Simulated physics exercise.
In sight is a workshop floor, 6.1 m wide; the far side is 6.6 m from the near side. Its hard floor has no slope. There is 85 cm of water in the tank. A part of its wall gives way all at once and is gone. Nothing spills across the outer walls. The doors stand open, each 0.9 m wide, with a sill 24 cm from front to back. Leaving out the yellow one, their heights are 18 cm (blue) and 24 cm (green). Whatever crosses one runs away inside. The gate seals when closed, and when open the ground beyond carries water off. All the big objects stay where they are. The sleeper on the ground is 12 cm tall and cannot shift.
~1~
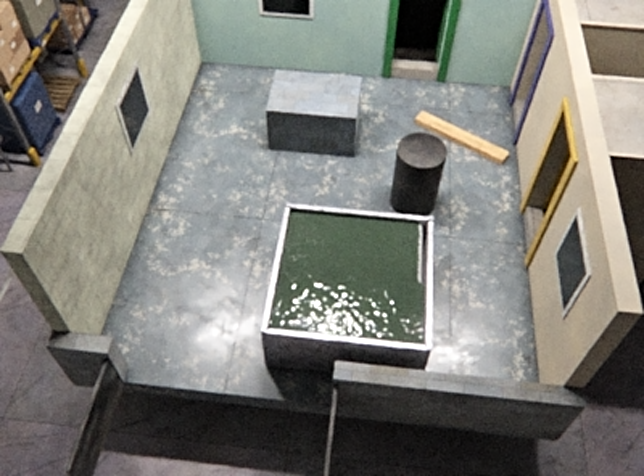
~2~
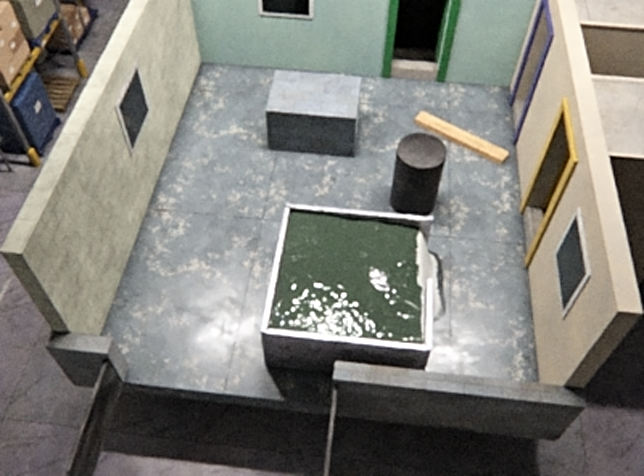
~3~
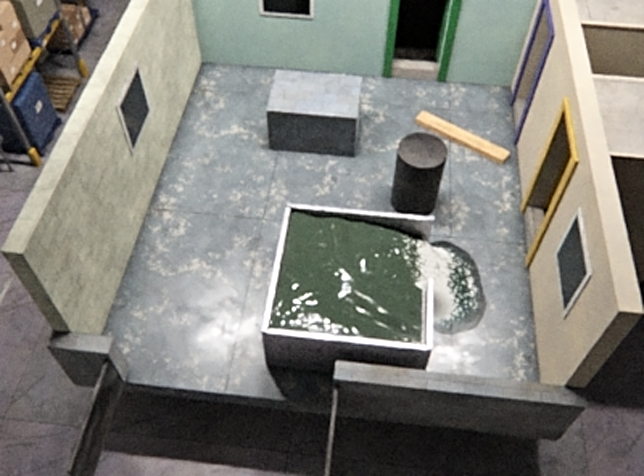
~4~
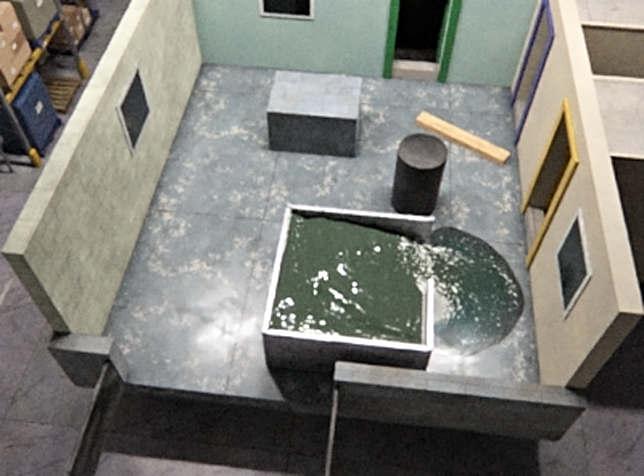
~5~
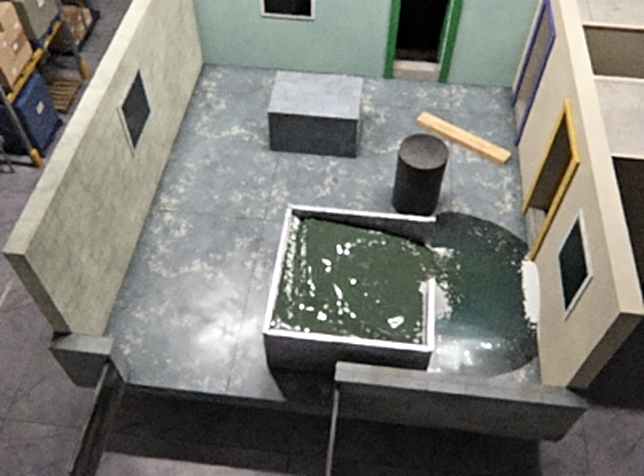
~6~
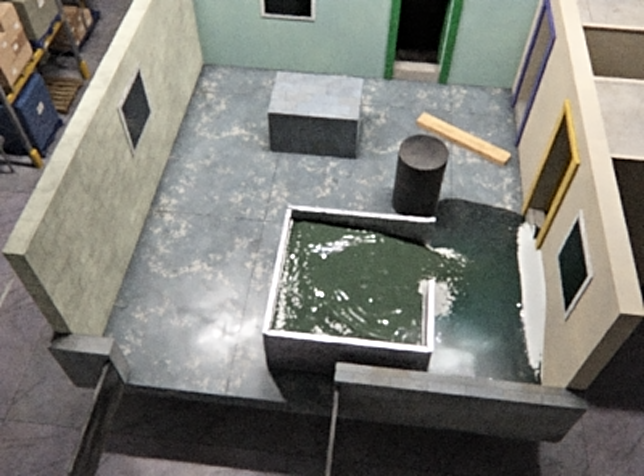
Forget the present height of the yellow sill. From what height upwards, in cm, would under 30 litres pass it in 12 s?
Some 31 cm above the ground.
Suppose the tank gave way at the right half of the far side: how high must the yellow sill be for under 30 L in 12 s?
Some 26 cm.
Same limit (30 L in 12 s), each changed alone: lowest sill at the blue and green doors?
Roughly 8.5 cm at blue and 9.0 cm at green.
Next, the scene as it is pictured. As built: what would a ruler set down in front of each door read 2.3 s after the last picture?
Depths in cm: Blue 8, yellow 27, green 13.
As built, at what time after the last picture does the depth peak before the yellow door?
Around 0.6 s.
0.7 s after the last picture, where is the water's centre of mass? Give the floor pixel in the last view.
At about (397, 301).
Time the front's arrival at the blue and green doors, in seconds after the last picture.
Blue 0.7 s, green 1.8 s.
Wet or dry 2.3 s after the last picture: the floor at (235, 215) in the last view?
It is still dry.
Then, 0.7 s after the last picture water covers 15 % of the floor, deepest (54 cm) near (522, 286); 38 cm at the yellow door, 17 litres in over its 23 cm sill.
Then, 2.3 s after the last picture water covers 40 % of the floor, deepest (36 cm) near (523, 297); 27 cm at the yellow door, 85 litres in over its 23 cm sill.
Then, 11.3 s after the last picture water covers 95 % of the floor, deepest (14 cm) near (368, 138); 9 cm at the yellow door, 99 litres in over its 23 cm sill.
At the yellow door as built, the water peaked near 38 cm, 0.7 s after the last picture.
With a sill of 26.5 cm, 63 litres would have come in within the 12 s; with 36 cm, 12 litres. So under 30 litres takes about 31 cm.
